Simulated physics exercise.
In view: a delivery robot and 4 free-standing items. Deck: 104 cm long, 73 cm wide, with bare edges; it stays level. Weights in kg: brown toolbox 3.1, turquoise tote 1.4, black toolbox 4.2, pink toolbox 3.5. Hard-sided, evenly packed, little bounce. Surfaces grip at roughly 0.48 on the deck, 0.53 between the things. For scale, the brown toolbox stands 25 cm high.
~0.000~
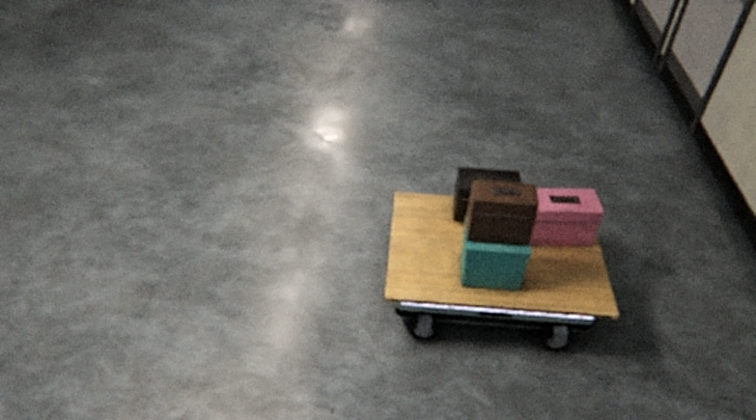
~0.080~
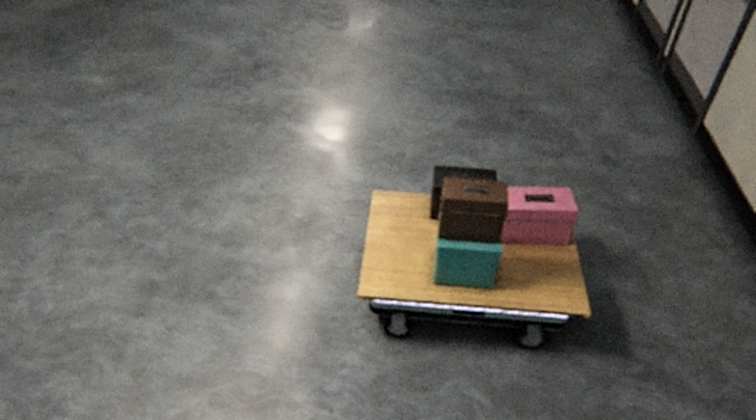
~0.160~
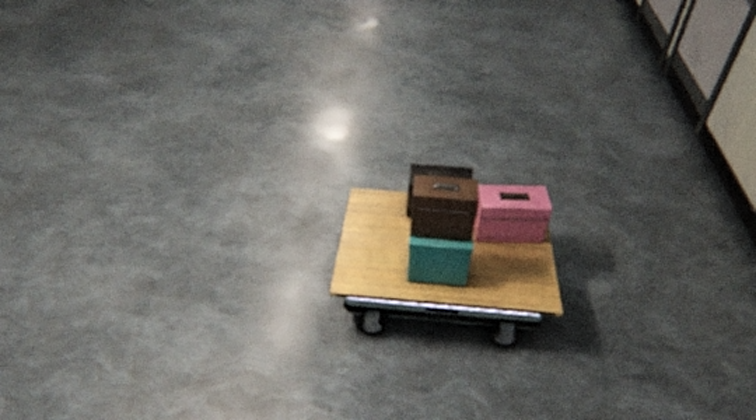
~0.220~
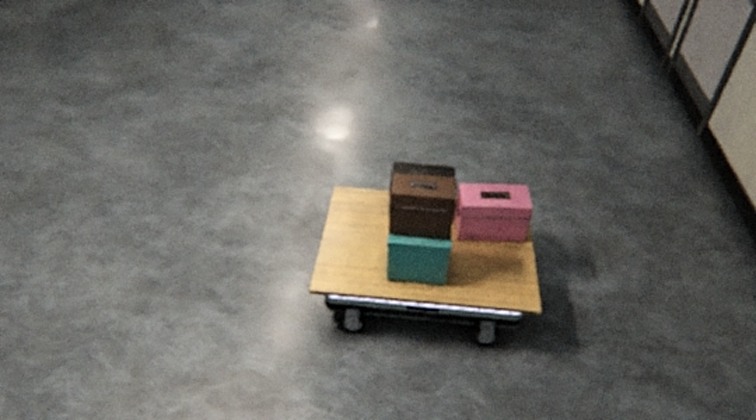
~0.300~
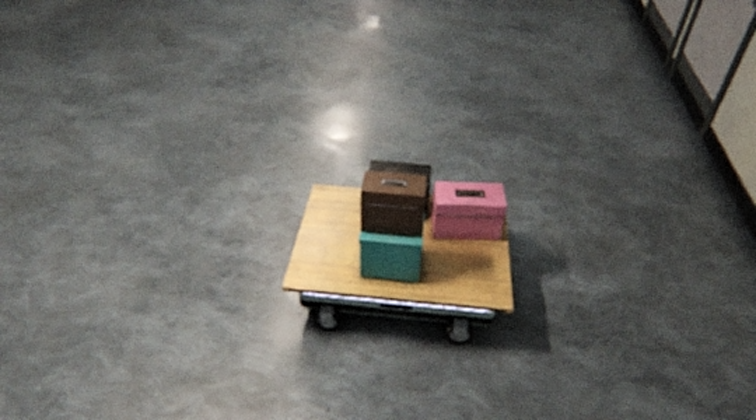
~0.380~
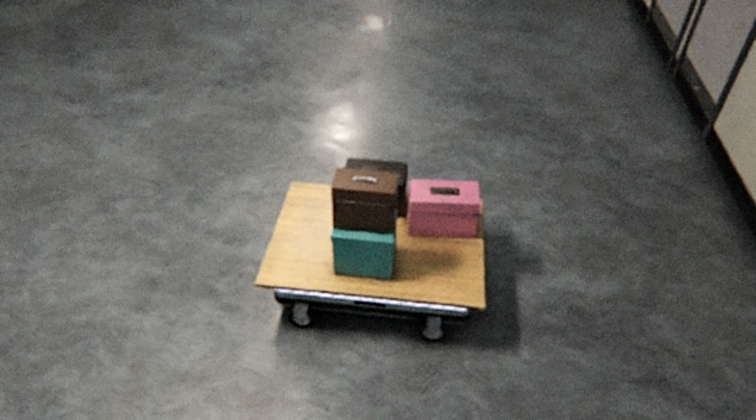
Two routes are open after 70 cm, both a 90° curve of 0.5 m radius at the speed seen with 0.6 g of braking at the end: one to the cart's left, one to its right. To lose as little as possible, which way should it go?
Turn right.
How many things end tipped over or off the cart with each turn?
Left: 4; right: 2.
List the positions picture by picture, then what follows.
In the first picture, cart has run 0 cm; brown toolbox (501, 213); turquoise tote (493, 254).
In the second picture, cart has run 13 cm; pink toolbox (535, 216).
In the third picture, cart has run 26 cm; pink toolbox (511, 214).
In the fourth picture, cart has run 35 cm; pink toolbox (492, 213).
In the fifth picture, cart has run 48 cm; pink toolbox (467, 211).
In the sixth picture, cart has run 61 cm; brown toolbox (365, 201); turquoise tote (365, 243).
Turning left. At 0.78 s, cart has run 125 cm, turned 46°; black toolbox now off the cart; brown toolbox leaning 37° near (237, 216); turquoise tote leaning 37° near (254, 272).
After 0.98 s, cart has run 157 cm, turned 81°; brown toolbox now off the cart; turquoise tote on its side near (215, 331); pink toolbox slid 21 cm.
After 1.28 s, cart has run 197 cm, turned 90°; pink toolbox now off the cart; turquoise tote on its side.
At rest (1.8 s), off the cart, brown toolbox, black toolbox and pink toolbox; tipped over on the cart, turquoise tote.
Turning right instead, brown toolbox and turquoise tote tipped over or off the cart, 2 of 4 in all.
